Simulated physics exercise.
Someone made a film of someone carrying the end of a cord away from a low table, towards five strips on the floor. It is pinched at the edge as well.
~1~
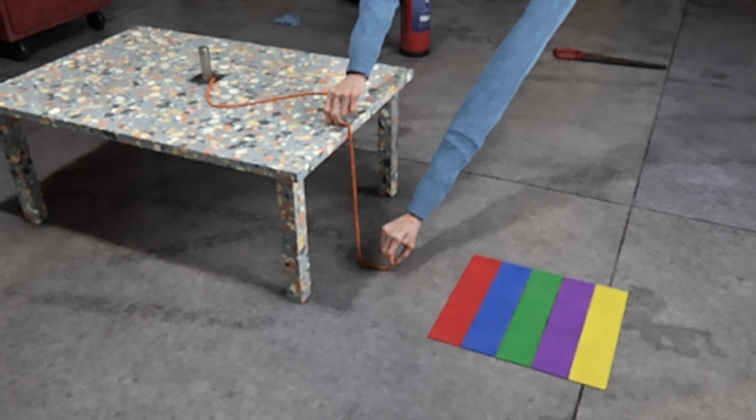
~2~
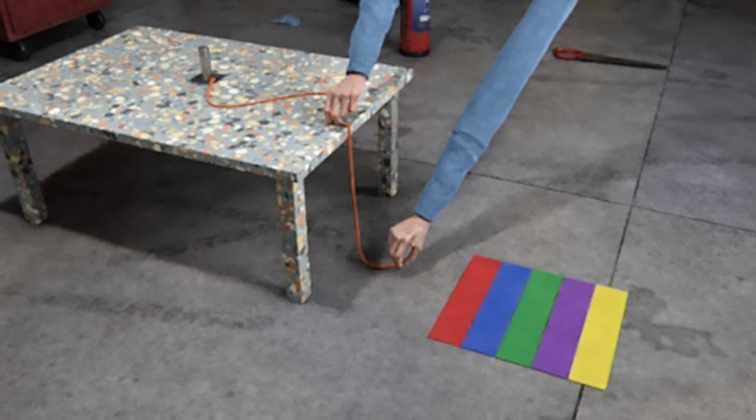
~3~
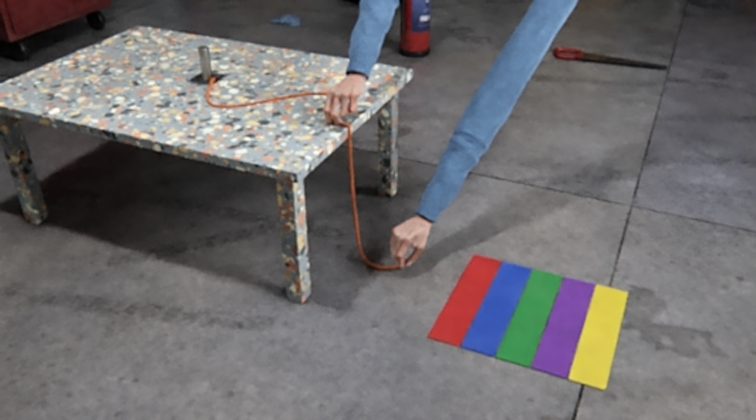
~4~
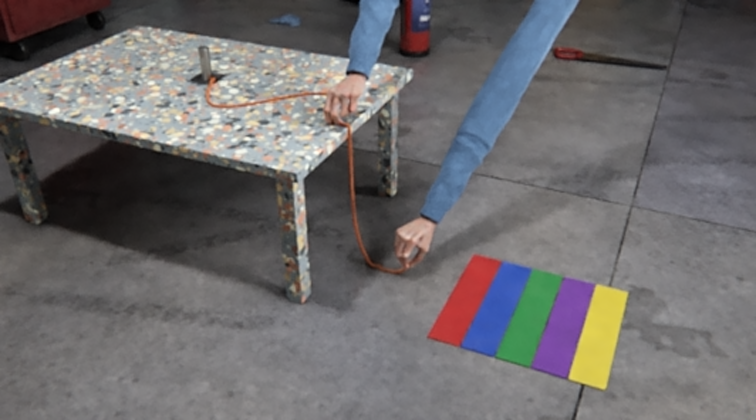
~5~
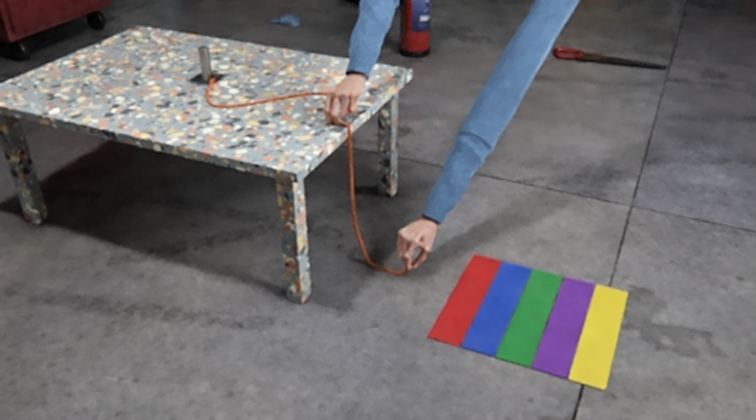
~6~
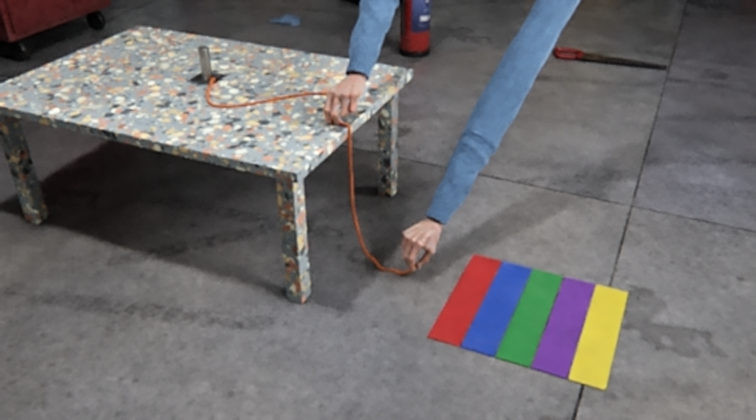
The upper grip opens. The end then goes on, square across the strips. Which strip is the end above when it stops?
The yellow one.
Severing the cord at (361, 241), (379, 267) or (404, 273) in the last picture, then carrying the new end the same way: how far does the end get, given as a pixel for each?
The places are (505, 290), (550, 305) and (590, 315).
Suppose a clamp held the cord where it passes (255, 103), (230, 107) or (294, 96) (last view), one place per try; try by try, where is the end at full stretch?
They end up at (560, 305), (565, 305) and (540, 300).
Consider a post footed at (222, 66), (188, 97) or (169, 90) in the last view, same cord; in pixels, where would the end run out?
It works out at around (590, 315), (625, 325) and (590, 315) for the three tries.
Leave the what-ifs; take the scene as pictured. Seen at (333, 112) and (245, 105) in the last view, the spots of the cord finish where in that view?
The first moves to (397, 153), the second to (288, 101).
A little later, end near (536, 299); over green.
Next, end near (581, 311); over purple.
When it is tight, end near (608, 318); over yellow. It gets as far as the yellow strip.
